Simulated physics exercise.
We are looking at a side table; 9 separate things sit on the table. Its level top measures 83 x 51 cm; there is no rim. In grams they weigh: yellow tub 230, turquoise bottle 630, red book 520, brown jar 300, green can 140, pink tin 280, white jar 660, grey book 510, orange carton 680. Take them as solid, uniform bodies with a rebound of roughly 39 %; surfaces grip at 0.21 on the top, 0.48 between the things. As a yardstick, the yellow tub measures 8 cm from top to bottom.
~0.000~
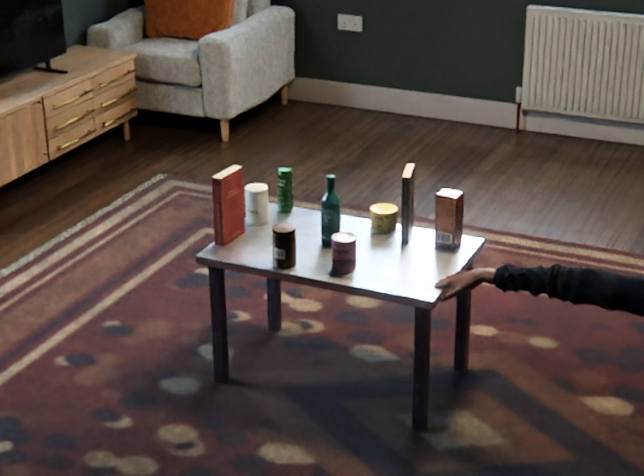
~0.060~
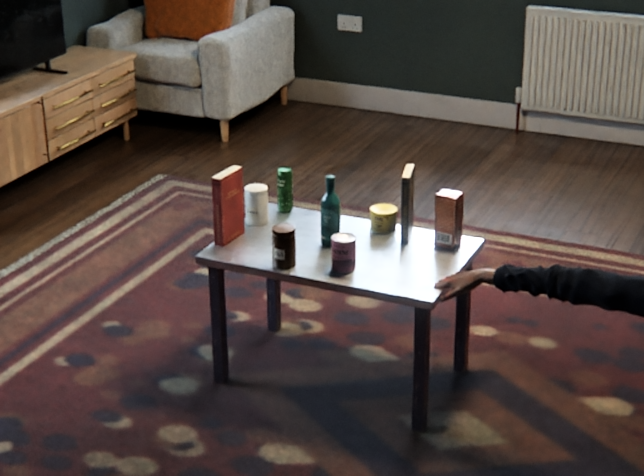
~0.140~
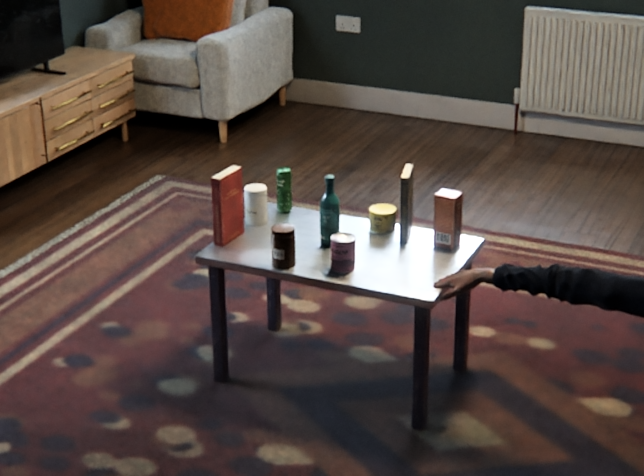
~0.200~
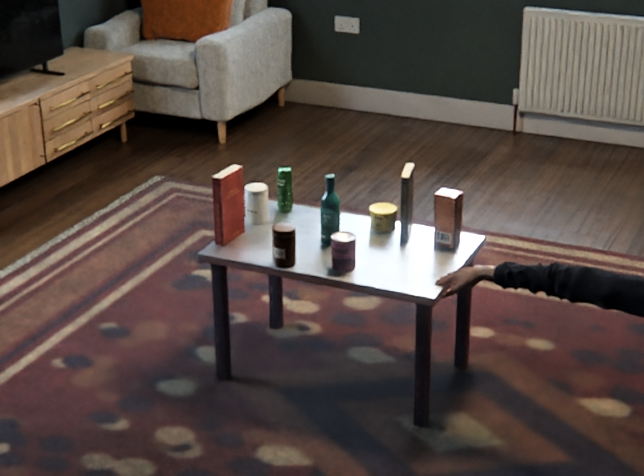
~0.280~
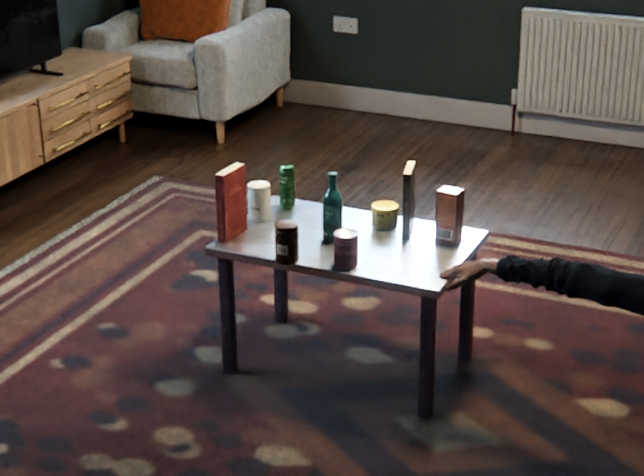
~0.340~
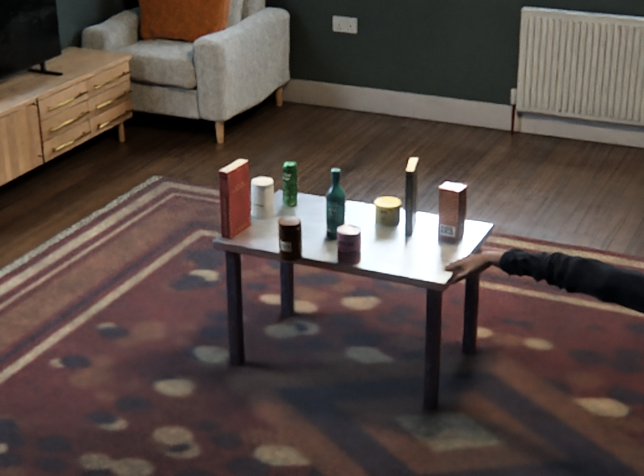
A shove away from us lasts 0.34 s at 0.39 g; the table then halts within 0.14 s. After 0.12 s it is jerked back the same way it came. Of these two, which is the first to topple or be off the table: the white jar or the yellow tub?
The second of the two, the yellow tub.
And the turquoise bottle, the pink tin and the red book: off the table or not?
The turquoise bottle finishes off the table; the pink tin is still on the table; the red book ends on the table.
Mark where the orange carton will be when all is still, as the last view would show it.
Around (460, 332).
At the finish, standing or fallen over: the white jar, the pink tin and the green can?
The white jar tips over; the pink tin keeps standing; the green can tips over.
After 0.84 s, table shifted 24 cm; yellow tub and green can now off the table; white jar moved 5 cm near (290, 178); red book moved 6 cm.
After 1.24 s, white jar, grey book and orange carton now off the table; turquoise bottle 9° off upright; red book moved 20 cm.
In the end (2.3 s), off the table, yellow tub, turquoise bottle, brown jar, green can, white jar, grey book and orange carton; not toppled but over 5 cm from the start, red book and pink tin. At the end, from the last picture's camera, yellow tub near (419, 296). White jar went at 1.00 s; yellow tub went at 0.84 s.
